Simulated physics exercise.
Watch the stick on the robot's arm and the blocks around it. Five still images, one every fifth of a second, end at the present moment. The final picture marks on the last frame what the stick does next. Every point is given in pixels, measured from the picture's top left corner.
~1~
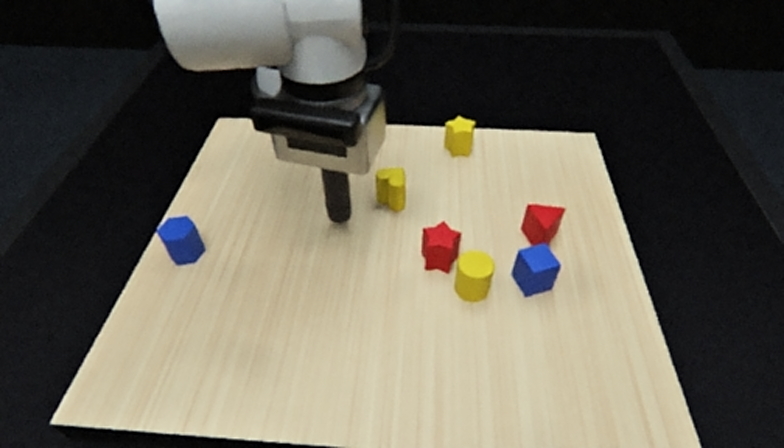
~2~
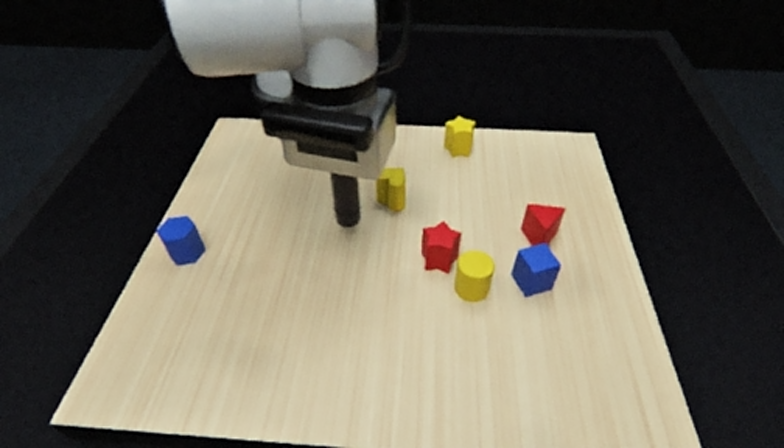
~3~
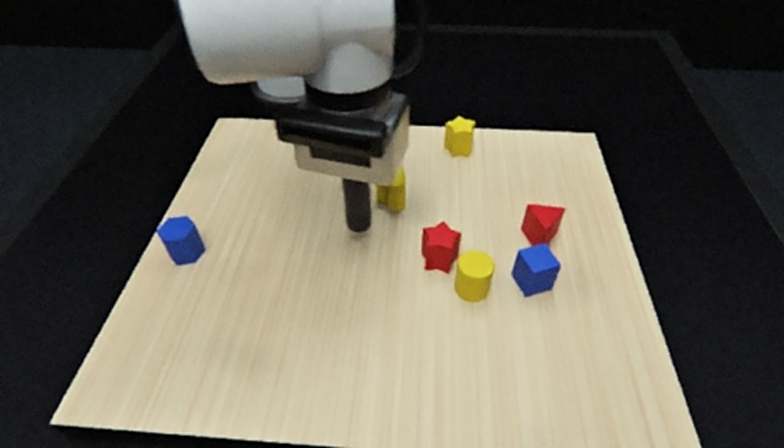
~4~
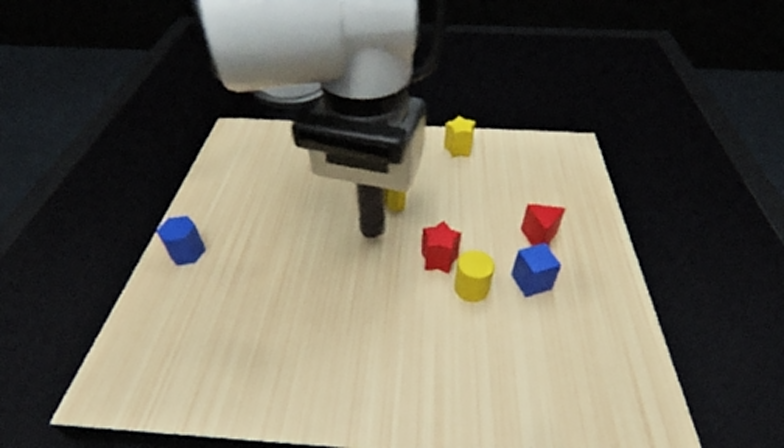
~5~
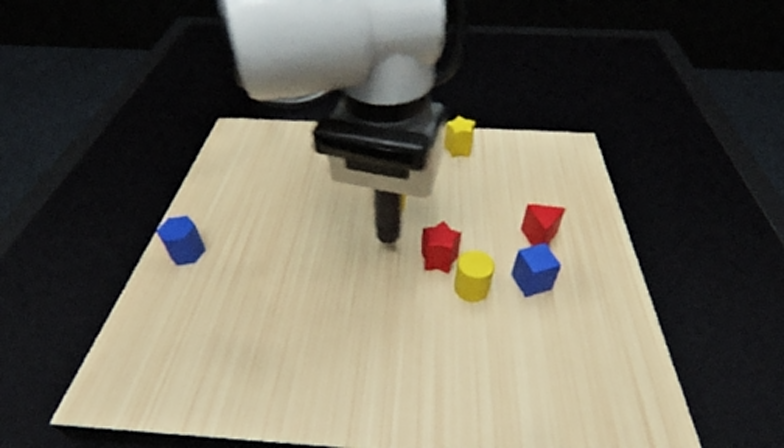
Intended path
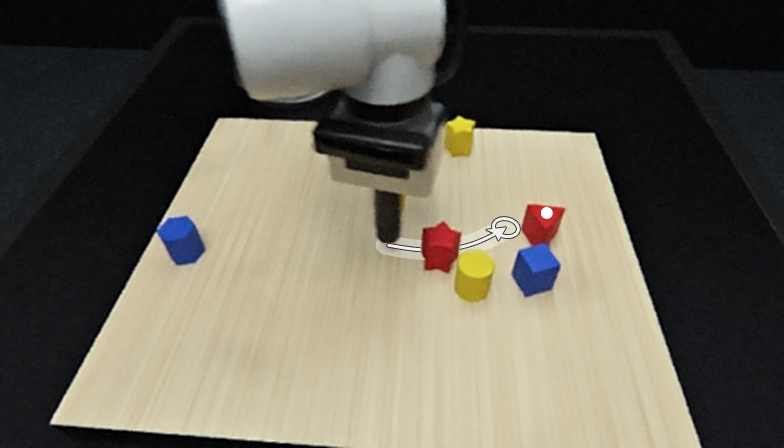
On a pale wooden board, a robot arm moves its dark stick rightward near a red star-shaped block, the coloured blocks staying still.
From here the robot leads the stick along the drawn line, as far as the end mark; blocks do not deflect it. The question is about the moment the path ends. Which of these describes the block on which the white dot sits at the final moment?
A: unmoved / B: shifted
A.
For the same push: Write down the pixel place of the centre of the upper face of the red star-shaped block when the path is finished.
The answer is (484, 240).
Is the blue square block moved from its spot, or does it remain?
The blue square block is left alone.
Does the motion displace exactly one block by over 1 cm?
Yes, that is how it ends up.
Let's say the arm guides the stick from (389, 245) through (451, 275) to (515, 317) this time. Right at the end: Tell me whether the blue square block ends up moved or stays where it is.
The blue square block is left alone.
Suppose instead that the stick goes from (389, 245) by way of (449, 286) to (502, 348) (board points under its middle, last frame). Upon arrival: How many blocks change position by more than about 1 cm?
This push will displace two blocks.
The line goes from (389, 245) over (431, 250) and (473, 244) to (506, 227); the dot is on the red triangular block.
On the path given first. One third of the way, stick (433, 240); red star-shaped block (461, 240), turned 30° clockwise; yellow round block (479, 265).
Two thirds of the way, stick (475, 233); red star-shaped block (483, 240), turned 85° clockwise; yellow round block (480, 268).
At the end, stick (508, 217); red star-shaped block (484, 240), turned 90° clockwise; yellow round block (480, 268); blue square block unmoved; red triangular block unmoved.
